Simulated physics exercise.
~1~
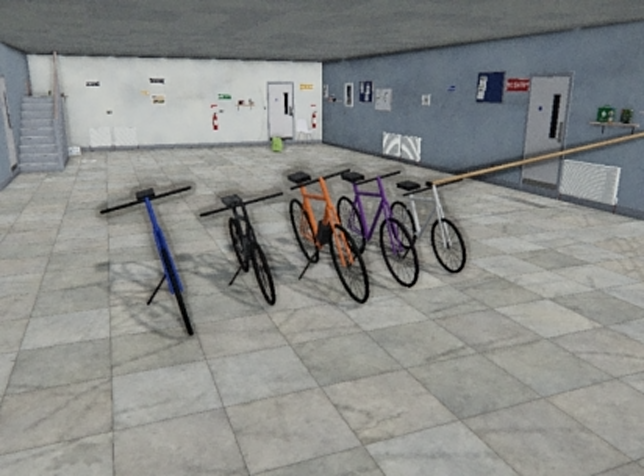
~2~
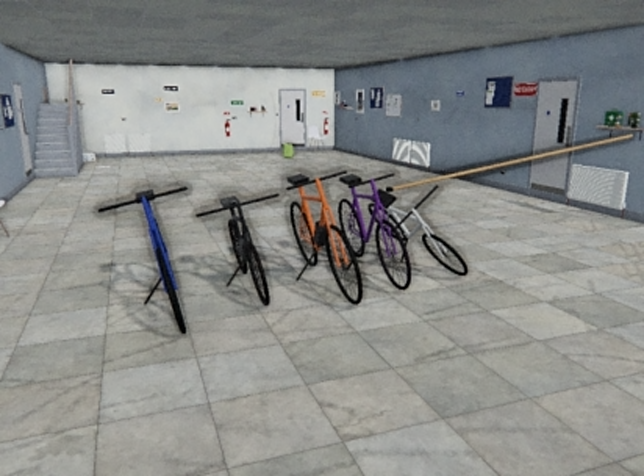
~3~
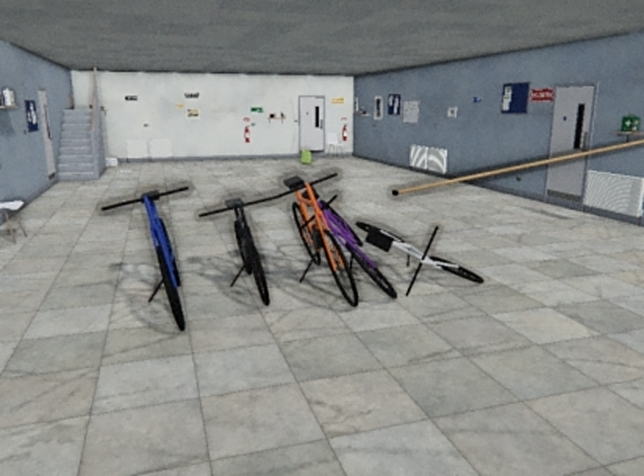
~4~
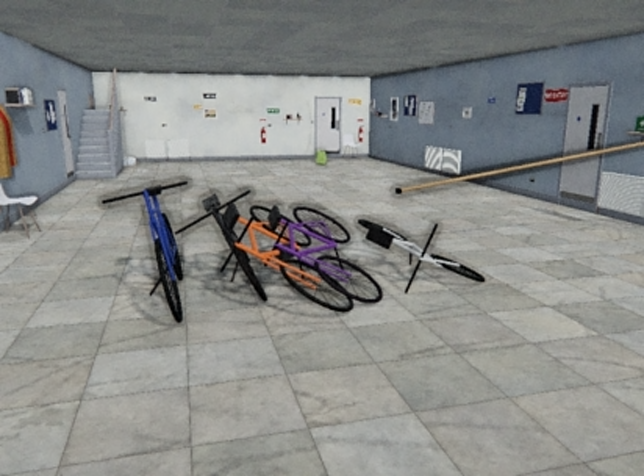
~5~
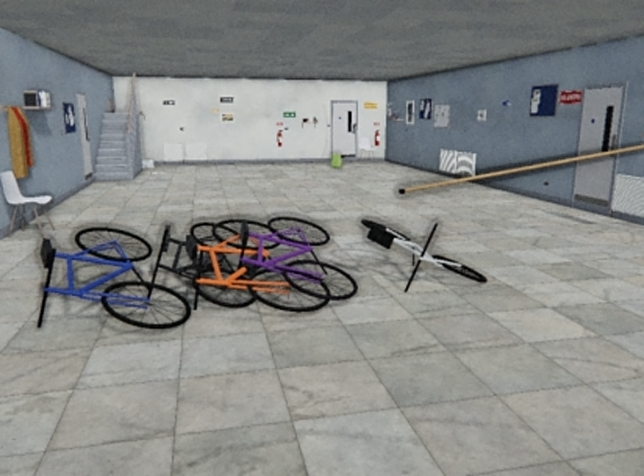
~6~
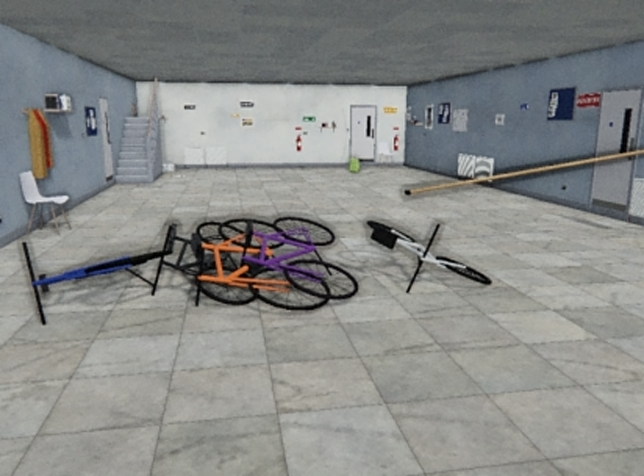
In a wide tiled hallway with blue side walls and a pale far wall, seen from slightly above, five bicycles stand in a row, blue, black, orange, purple and white from left to right. A long wooden pole reaches in from the right wall, and the white bicycle beside it tips and drops to the floor. The purple one leans left into the orange one, and both go down against the black. The black bicycle falls too, then the blue one topples last. As the view drifts slightly, all five end up lying down, the white one apart.
